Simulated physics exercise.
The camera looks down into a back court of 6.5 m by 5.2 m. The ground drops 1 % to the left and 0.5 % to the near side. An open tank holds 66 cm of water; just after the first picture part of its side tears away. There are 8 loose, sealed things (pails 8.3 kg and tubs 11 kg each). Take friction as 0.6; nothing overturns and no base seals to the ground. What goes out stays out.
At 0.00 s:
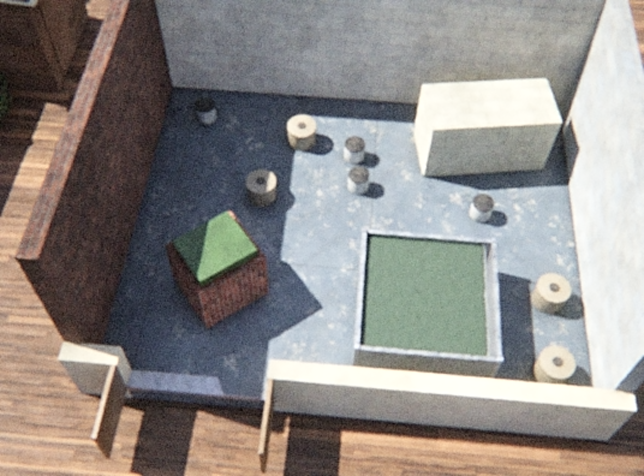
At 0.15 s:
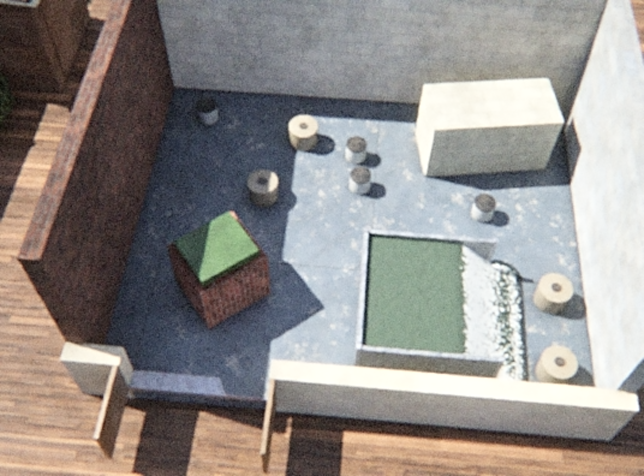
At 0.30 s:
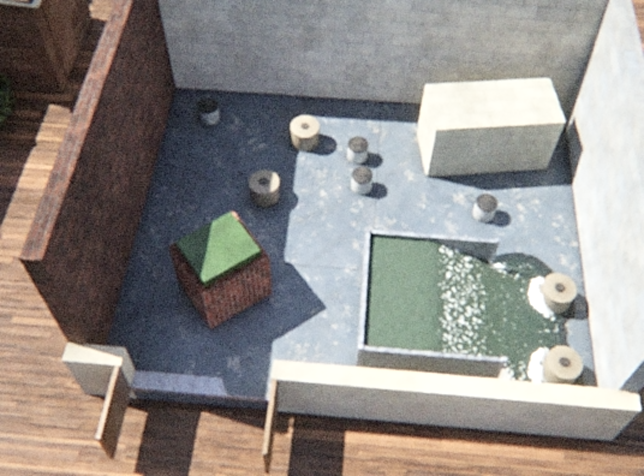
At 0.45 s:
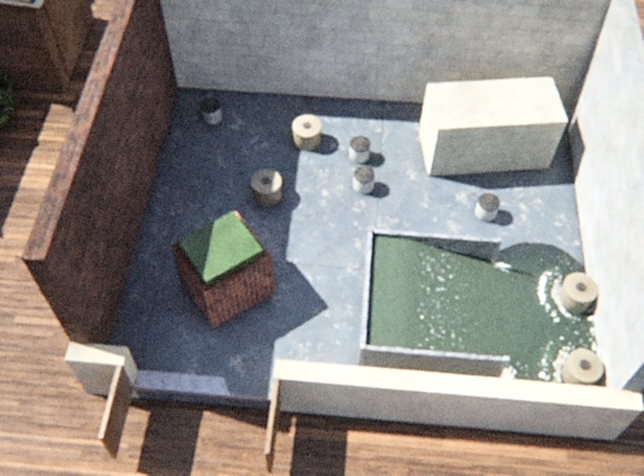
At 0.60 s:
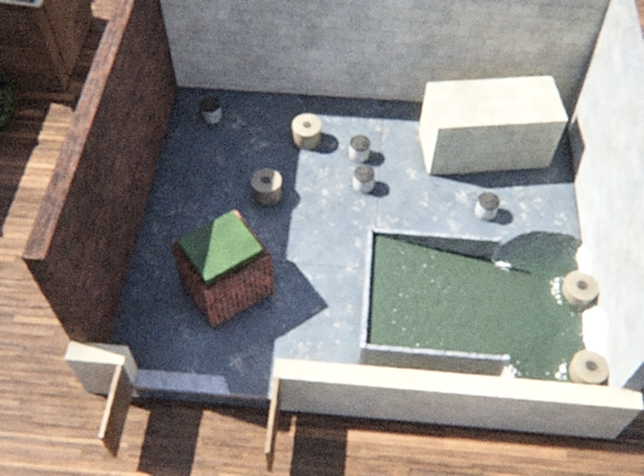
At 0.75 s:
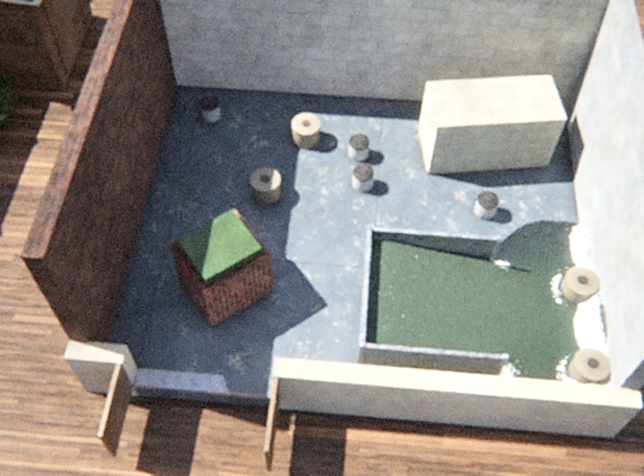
At the start, a square tank of green water stands in a walled court among scattered tubs and pails. Its right side opens and water pours out in a foaming sheet, reaching two tubs and pushing them slightly right, then spreads along the right wall while the other containers stay put.
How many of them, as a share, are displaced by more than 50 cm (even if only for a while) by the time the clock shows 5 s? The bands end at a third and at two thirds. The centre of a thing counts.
That comes to between one and two thirds.
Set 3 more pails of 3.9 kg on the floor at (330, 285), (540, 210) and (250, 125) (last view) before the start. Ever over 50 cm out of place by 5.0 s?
In turn: Less, past it, short of it.
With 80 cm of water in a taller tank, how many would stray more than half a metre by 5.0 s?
In that case 4 of them.
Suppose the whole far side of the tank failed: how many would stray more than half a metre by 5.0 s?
In that case 6 of them.
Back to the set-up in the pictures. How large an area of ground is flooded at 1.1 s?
Roughly 7.0 m2.
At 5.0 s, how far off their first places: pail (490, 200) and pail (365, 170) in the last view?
In turn: 140 cm, 60 cm.
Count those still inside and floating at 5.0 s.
I count 1.
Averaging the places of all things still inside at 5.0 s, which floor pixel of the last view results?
At about (328, 196).
After 1.1 s 0 of 8 are over 50 cm from their spots; 2 afloat.
After 2.2 s 2 of 8 are over 50 cm from their spots; 1 afloat.
After 3.5 s 3 of 8 are over 50 cm from their spots; 1 afloat.
After 5.0 s 4 of 8 are over 50 cm from their spots, and 4 have been at some point; 1 afloat.
